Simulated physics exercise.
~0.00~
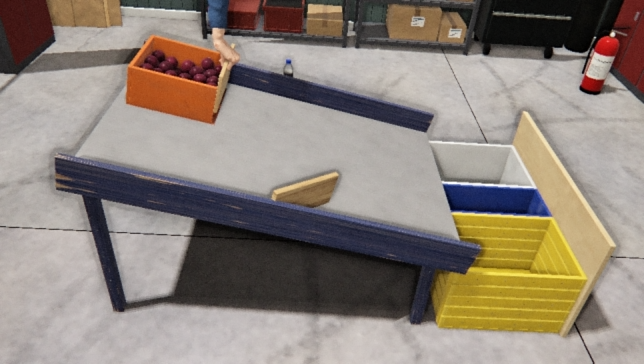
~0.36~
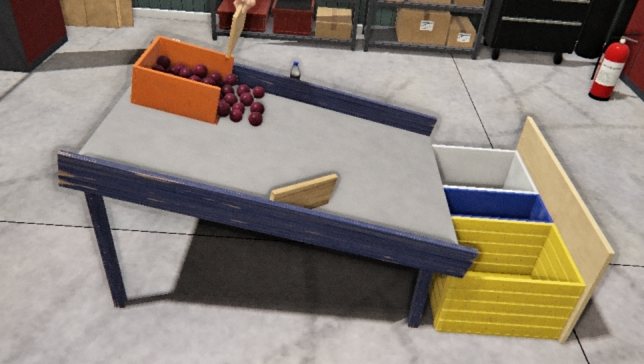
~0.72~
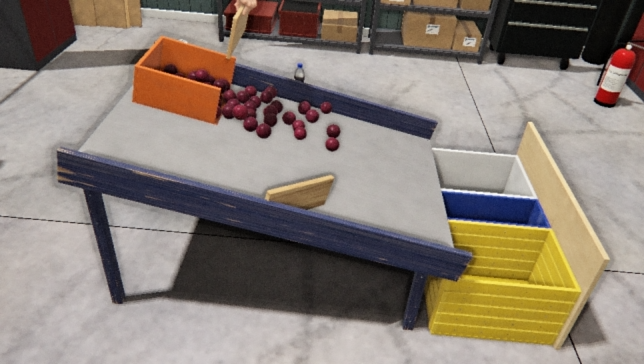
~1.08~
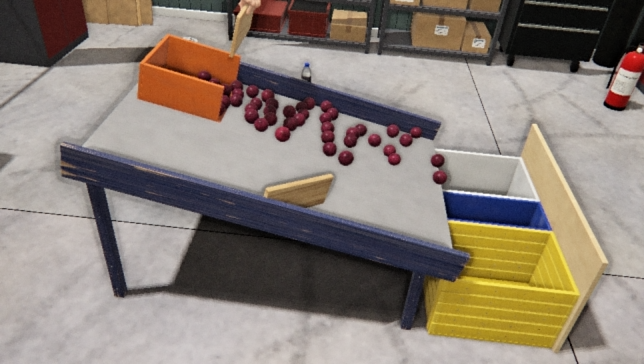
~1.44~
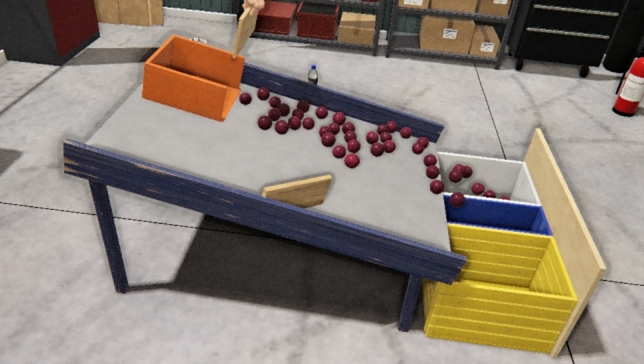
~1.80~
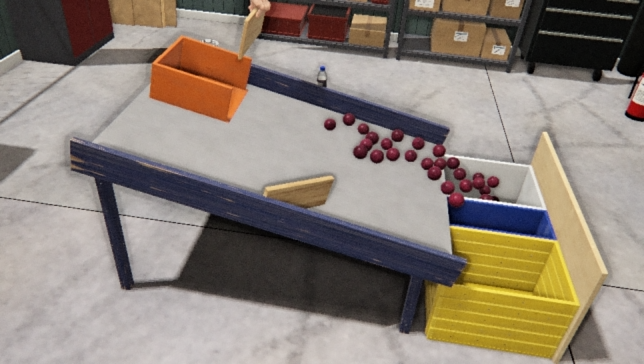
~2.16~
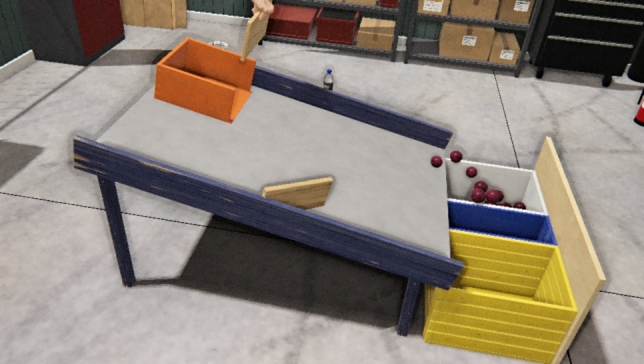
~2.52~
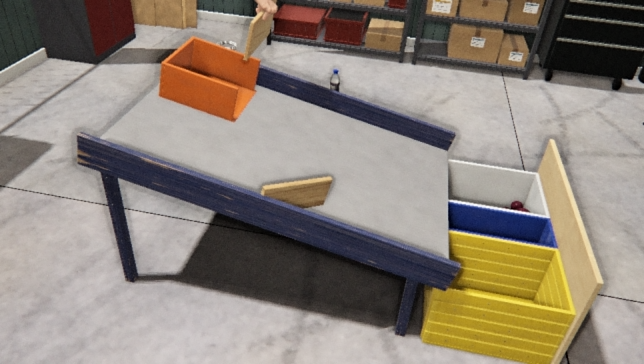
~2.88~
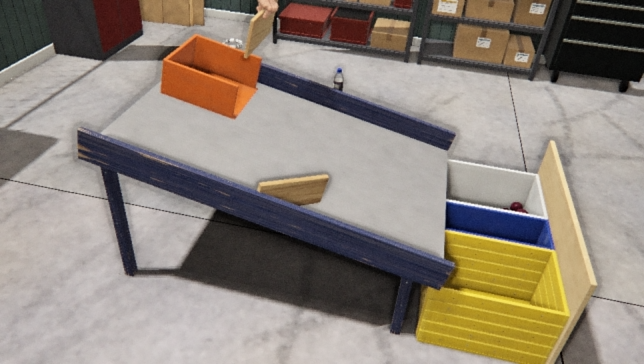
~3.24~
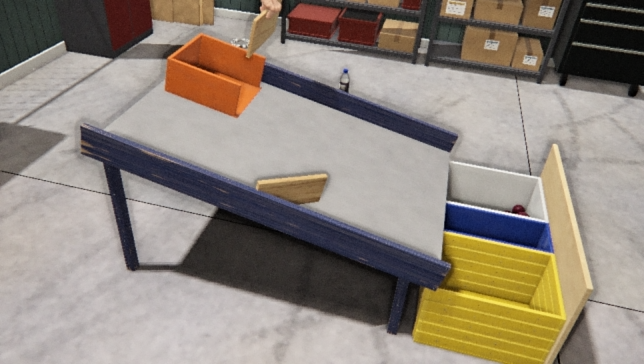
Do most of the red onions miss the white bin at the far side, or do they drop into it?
Most of them drop into the white bin, the farthest of the three containers.
